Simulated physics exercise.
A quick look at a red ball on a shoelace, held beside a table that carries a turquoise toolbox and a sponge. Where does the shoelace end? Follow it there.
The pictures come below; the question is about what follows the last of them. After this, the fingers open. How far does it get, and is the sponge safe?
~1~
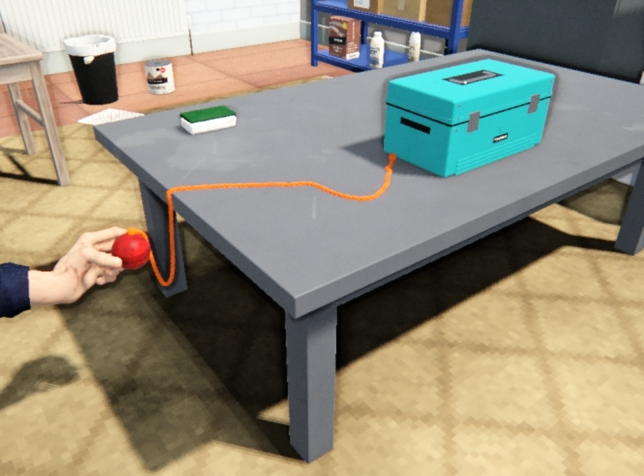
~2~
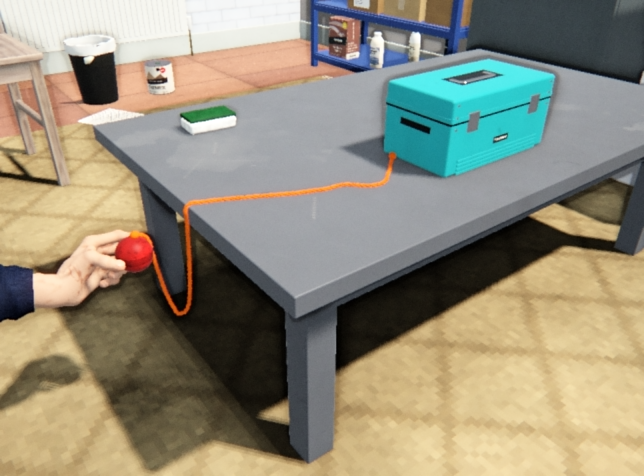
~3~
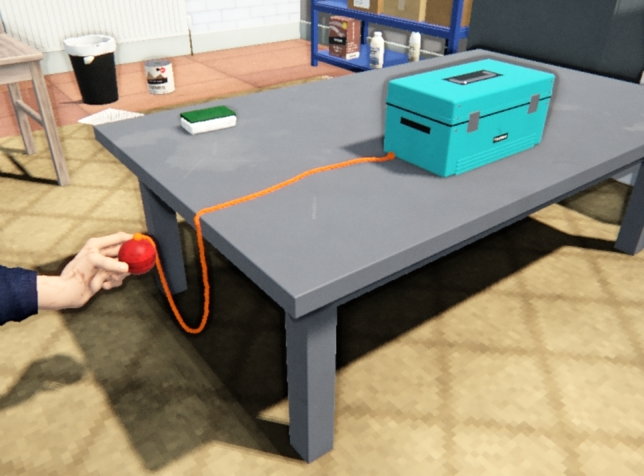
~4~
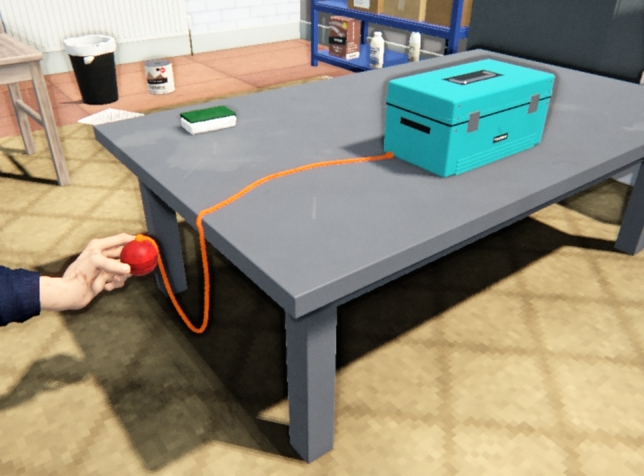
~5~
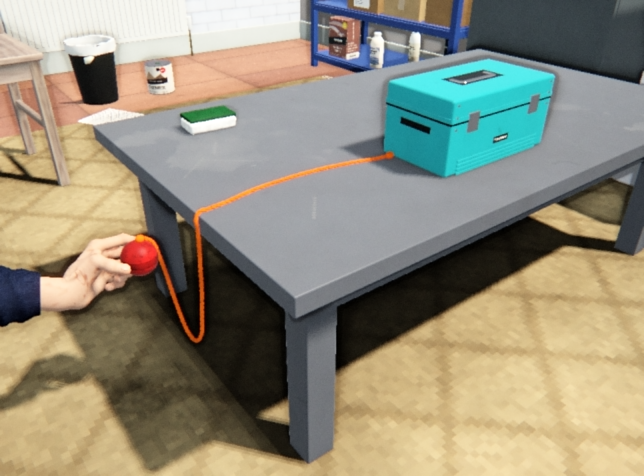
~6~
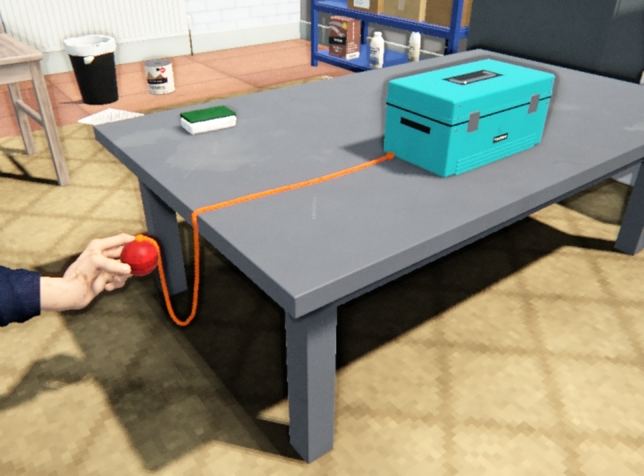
The red ball goes all the way down; the sponge stays put.
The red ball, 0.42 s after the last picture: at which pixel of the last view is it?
Approx. position: (164, 384).
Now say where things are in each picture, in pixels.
In the first frame, red ball (131, 251); turquoise toolbox (473, 77); sponge (208, 112).
In the second frame, red ball (134, 254).
In the third frame, red ball (137, 256).
In the fourth frame, red ball (139, 257); shoelace through (285, 174) (202, 238).
In the fifth frame, red ball (140, 258); shoelace through (288, 178) (198, 241).
In the sixth frame, red ball (140, 258); turquoise toolbox (473, 77); sponge (208, 112); shoelace tied to the toolbox, with much slack.
Then, 0.42 s on from there, ball on the floor near (165, 384); toolbox in place; sponge in place.
In the end, ball on the floor near (165, 384); toolbox in place; sponge in place. The red ball reaches the floor and the sponge remains where it stands.
